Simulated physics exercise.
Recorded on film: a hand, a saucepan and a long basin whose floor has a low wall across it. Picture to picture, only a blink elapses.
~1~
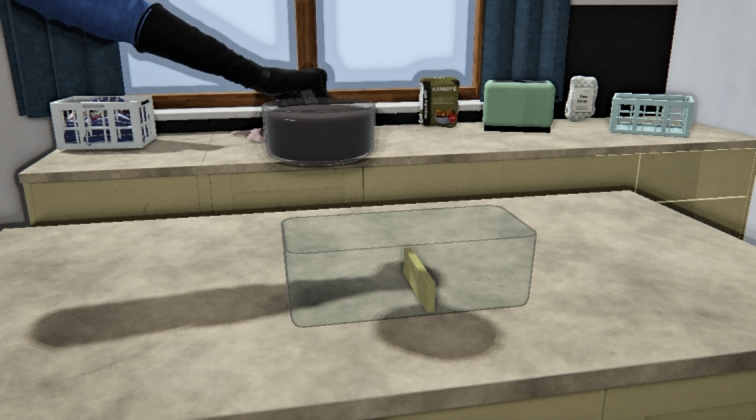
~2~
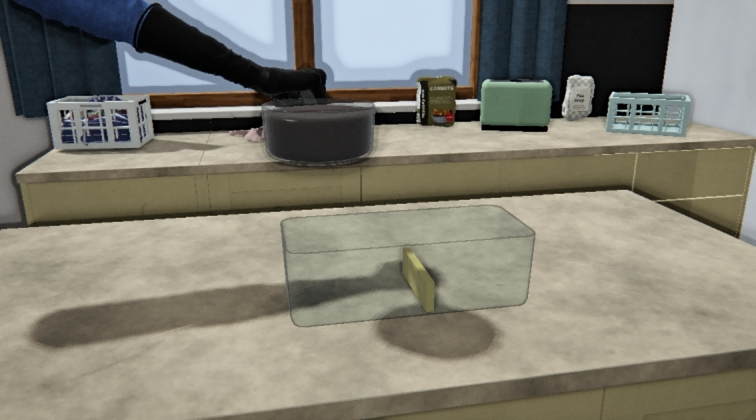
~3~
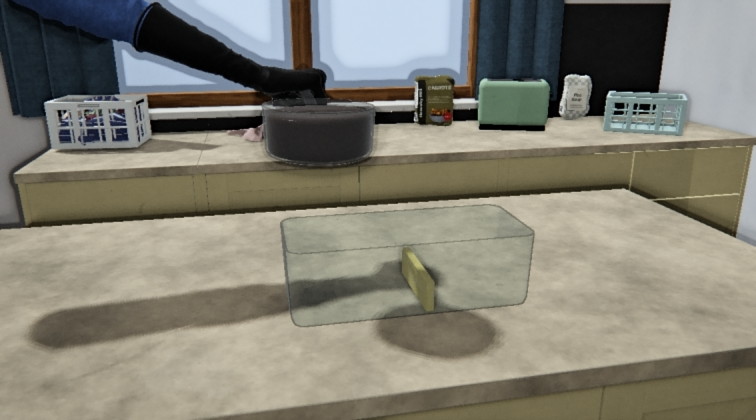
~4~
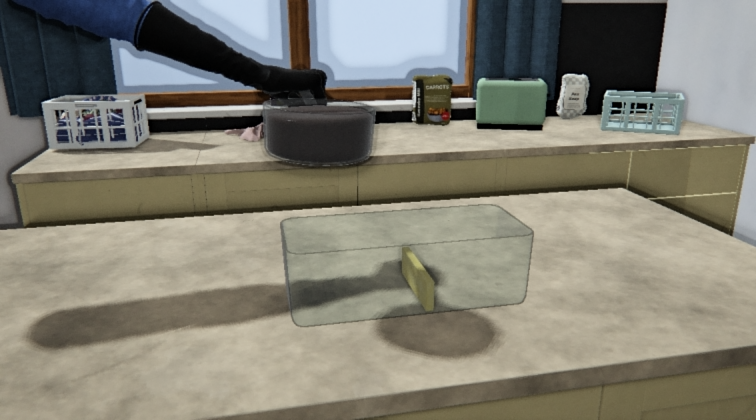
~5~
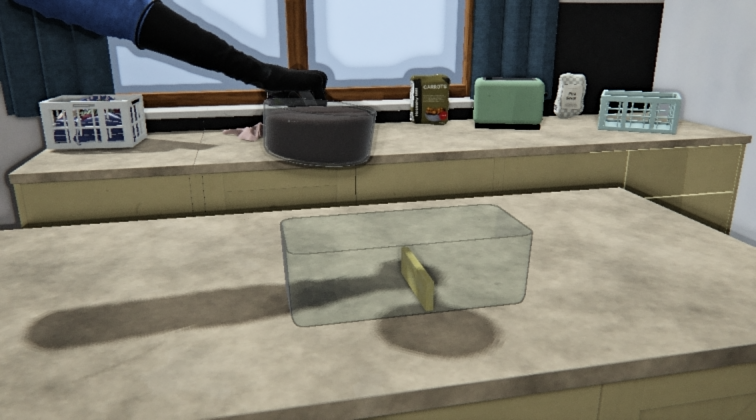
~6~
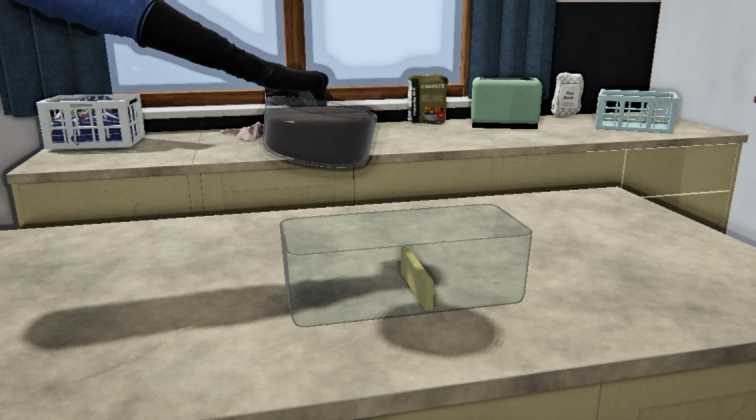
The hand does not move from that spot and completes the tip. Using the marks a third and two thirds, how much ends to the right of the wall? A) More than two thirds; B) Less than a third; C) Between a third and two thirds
The answer is C.
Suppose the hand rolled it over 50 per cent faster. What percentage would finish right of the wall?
I'd say roughly 45 in every hundred ends up there.
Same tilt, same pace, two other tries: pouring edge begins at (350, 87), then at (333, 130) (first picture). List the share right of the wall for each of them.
First about 25, then 5 per cent.
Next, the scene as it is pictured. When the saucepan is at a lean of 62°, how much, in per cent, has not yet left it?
45 per cent or so.
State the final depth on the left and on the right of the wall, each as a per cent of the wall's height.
The left side sits at 30 per cent and the right side at 50.
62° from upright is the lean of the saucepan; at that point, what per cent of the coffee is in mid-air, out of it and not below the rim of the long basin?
I'd say some 35 per cent.
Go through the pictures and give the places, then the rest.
In the first frame, it leans 0°; its right rim is at (373, 105); the coffee meets the walls at (265, 113) and (371, 110); the long basin's rim runs from (284, 236) to (518, 220); the wall's top is at (418, 265).
In the second frame, it leans 0°; its right rim is at (373, 105); the coffee meets the walls at (264, 114) and (371, 111).
In the third frame, it leans 2°; its right rim is at (373, 107); the coffee meets the walls at (265, 114) and (371, 112).
In the fourth frame, it leans 4°; its right rim is at (374, 109); the coffee meets the walls at (266, 115) and (371, 112).
In the fifth frame, it leans 6°; its right rim is at (374, 112); the coffee meets the walls at (266, 115) and (371, 113).
In the sixth frame, it leans 10°; its right rim is at (375, 116); the coffee meets the walls at (267, 117) and (371, 114).
A moment on, the saucepan is tipped part way and 47 per cent is still to pour, 5 is left of the wall and 14 right of it.
Next, the saucepan is tipped on its side and 7 per cent is still to pour, 32 is left of the wall and 54 right of it.
Then the saucepan is tipped right over and 0 per cent is still to pour, 44 is left of the wall and 55 right of it.
Later the saucepan is tipped right over and 0 per cent is still to pour, 44 is left of the wall and 55 right of it.
In the end 44 per cent lies left of the wall, 55 right of it and 1 outside.
